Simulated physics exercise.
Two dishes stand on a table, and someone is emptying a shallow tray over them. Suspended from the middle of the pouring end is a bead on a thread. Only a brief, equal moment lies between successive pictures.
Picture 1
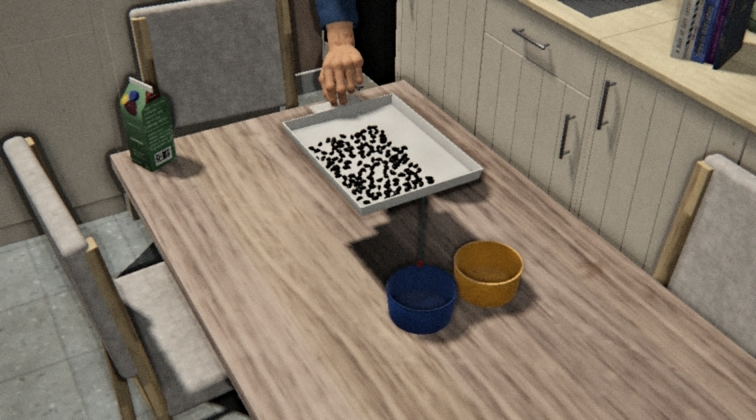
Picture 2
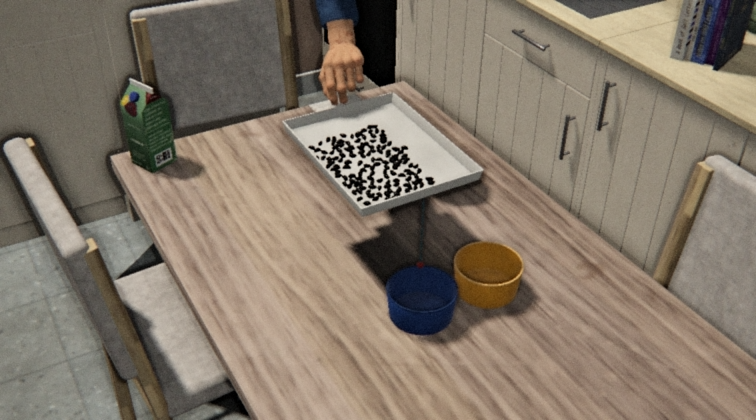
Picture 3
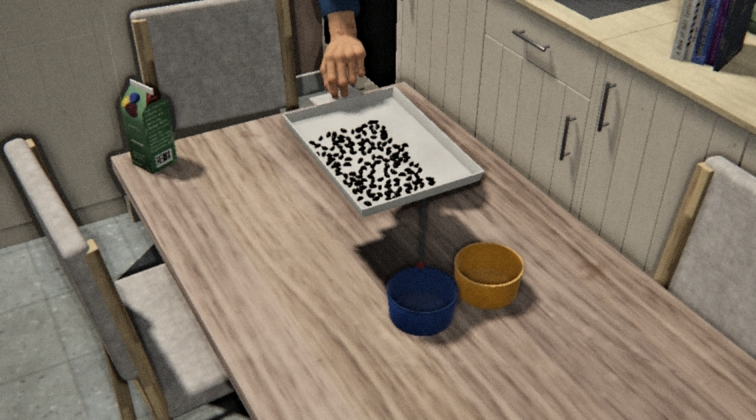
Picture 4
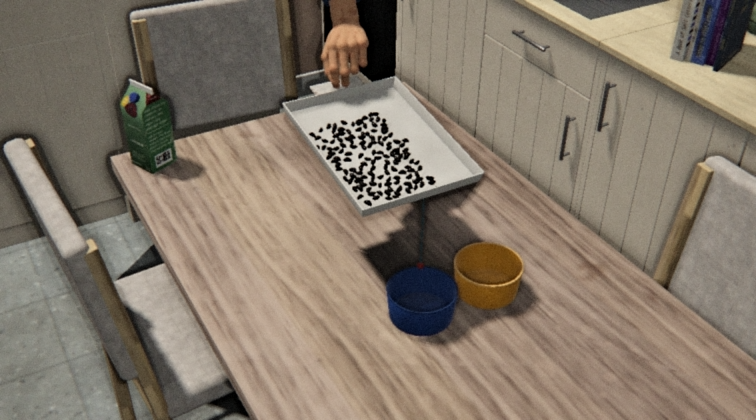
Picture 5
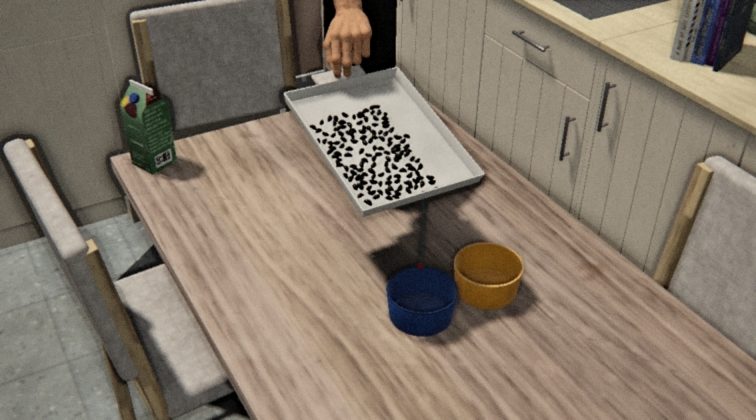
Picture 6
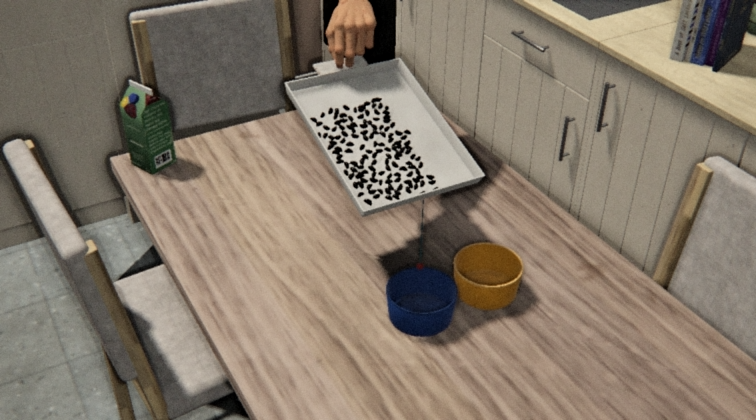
A hand in a dark blue sleeve holds the far end of a shallow white tray of black beans above a wooden table, seen from above at an angle in a kitchen. A blue dish stands below at left and an orange one at right, with a green carton at far left. The hand gradually raises the tray's far end, steepening its tilt, while the camera stays still.
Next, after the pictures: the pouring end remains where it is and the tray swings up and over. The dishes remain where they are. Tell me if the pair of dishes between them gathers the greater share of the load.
I expect the dishes to receive the greater amount.
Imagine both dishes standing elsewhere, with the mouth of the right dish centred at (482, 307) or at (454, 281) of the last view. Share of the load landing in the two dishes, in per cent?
It comes to near 50 per cent the first time and near 60 per cent the second time.
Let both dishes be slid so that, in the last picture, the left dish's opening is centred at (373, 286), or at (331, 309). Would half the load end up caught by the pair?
Well, it comes to a lesser portion at first and a lesser portion after that.
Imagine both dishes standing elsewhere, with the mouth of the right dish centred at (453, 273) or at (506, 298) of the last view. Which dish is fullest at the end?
Result, try one: The dish at right; try two: The dish at left.
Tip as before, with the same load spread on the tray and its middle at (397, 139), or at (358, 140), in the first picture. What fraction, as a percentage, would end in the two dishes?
Around 80 percent the first time, around 70 percent the second.
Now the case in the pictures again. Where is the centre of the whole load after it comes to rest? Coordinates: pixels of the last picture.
Around (436, 318).
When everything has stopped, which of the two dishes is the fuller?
Pick: The one placed left.
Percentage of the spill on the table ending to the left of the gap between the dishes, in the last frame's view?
Estimate: About 40 in every hundred.
Soon after the last picture, tray tipped steeply; all on the tray.
A little later, tray tipped right over; nearly all on the tray; a stray few in the left dish; a stray few in the right dish; a stray few outside both; a stray few in the air.
Later still, tray tipped past a quarter turn; about half in the left dish; about a quarter in the right dish; about a third outside both; a stray few in the air.
At rest, tray tipped past a quarter turn; about half in the left dish; about a quarter in the right dish; about a third outside both.
